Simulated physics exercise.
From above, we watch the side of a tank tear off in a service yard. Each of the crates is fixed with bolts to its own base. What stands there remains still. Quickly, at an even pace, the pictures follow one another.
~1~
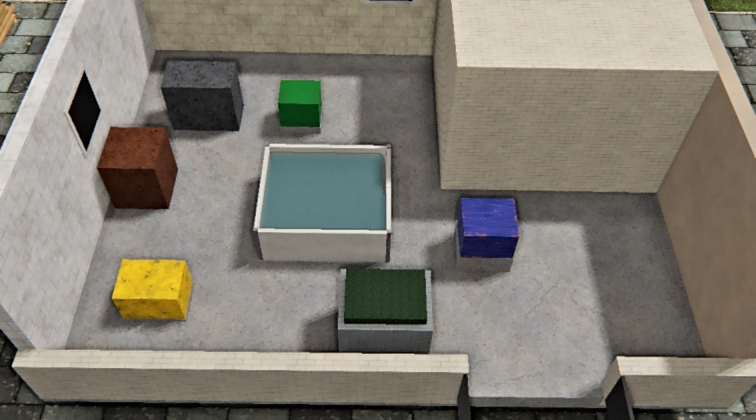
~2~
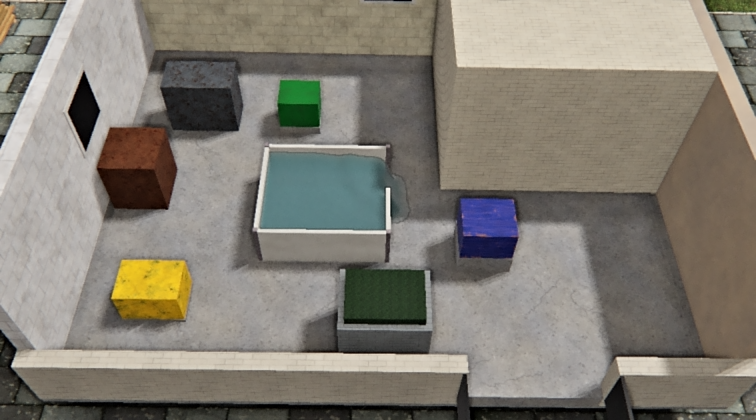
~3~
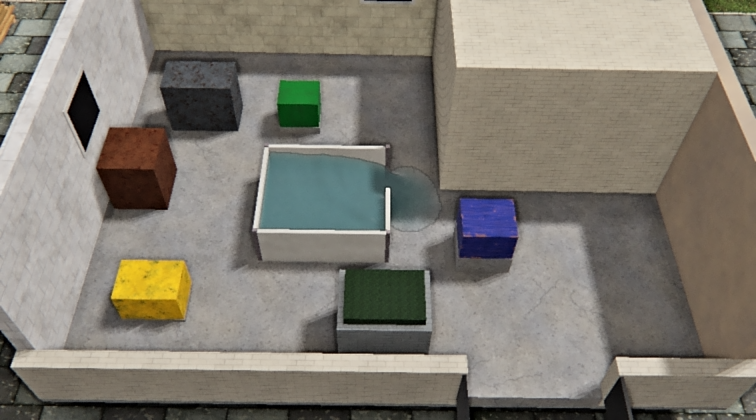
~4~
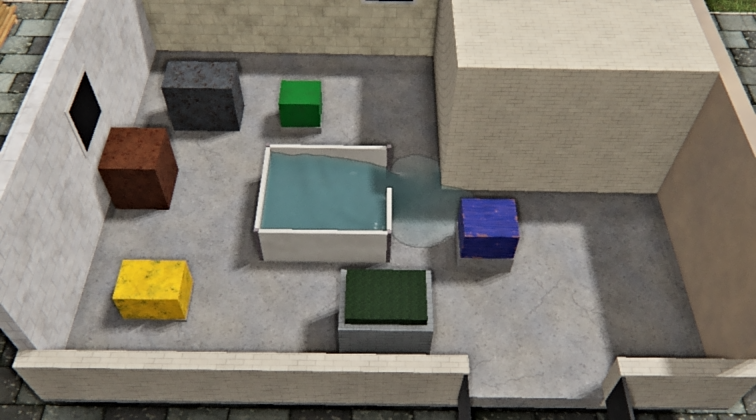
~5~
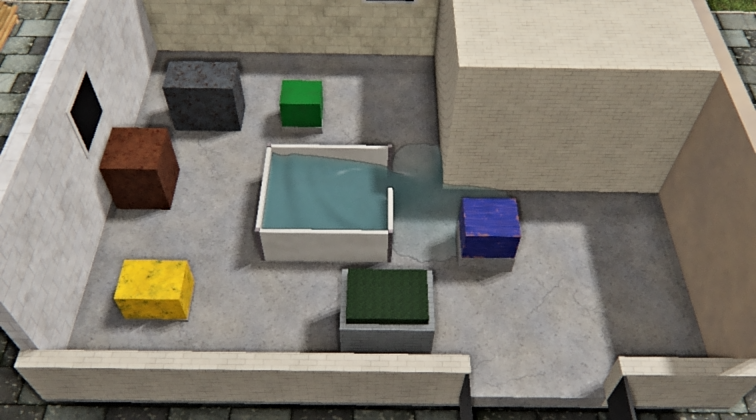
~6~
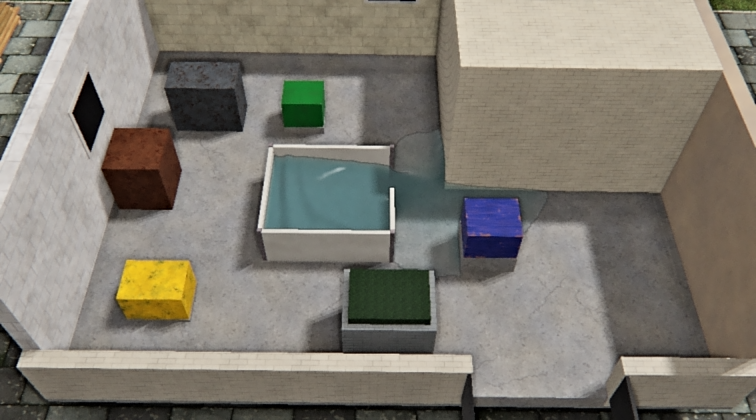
In a walled yard dotted with colored blocks, the right side of a white tank opened up, and its bluish water poured out through the gap, spreading across the floor and around the blue block.
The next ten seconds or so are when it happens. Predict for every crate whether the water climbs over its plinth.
As I see it, the green crate sits high enough, the blue crate sits high enough, the yellow crate sits high enough.
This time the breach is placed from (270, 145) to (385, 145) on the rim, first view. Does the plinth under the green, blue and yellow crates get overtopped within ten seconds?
In that case the green crate is flooded, the blue crate is never flooded and the yellow crate is flooded.
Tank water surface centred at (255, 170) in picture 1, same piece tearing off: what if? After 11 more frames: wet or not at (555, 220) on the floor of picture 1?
Submerged.
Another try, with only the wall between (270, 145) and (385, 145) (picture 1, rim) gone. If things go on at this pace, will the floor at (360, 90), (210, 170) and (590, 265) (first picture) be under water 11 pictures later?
Point one: Reached. Point two: Reached. Point three: Not reached.
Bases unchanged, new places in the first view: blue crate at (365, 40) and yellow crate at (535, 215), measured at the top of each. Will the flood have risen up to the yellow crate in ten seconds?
As for the yellow one, it is dampened.
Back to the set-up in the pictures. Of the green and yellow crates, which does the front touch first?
That's the crate marked green.
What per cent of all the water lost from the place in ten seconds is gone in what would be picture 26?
Share gone: About 5 %.
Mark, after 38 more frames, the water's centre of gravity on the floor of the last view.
Estimate: (429, 204).
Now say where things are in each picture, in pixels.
Still water in the tank at (326, 190), in the first picture.
The front is at (398, 219), out from the gap at (385, 187), in the second picture.
The front is at (435, 211), out from the gap at (385, 189), in the third picture.
Water pours out at (386, 190) and has run to a hidden place, in the fourth picture.
The front is at (503, 194), out from the gap at (387, 189), in the fifth picture.
The front is at (541, 192), out from the gap at (389, 189), in the sixth picture.
A moment on, water covers 20 % of the floor; the green crate not reached, the blue crate water round its plinth, the yellow crate not reached.
Next, water covers 30 % of the floor; the green crate not reached, the blue crate water round its plinth, the yellow crate not reached.
Then, water covers 40 % of the floor; the green crate water round its plinth, the blue crate water round its plinth, the yellow crate not reached.
Later, water covers 60 % of the floor; the green crate water round its plinth, the blue crate water round its plinth, the yellow crate not reached.
In the end, water covers 85 % of the floor; the green crate stayed above the water, the blue crate stayed above the water, the yellow crate stayed above the water.
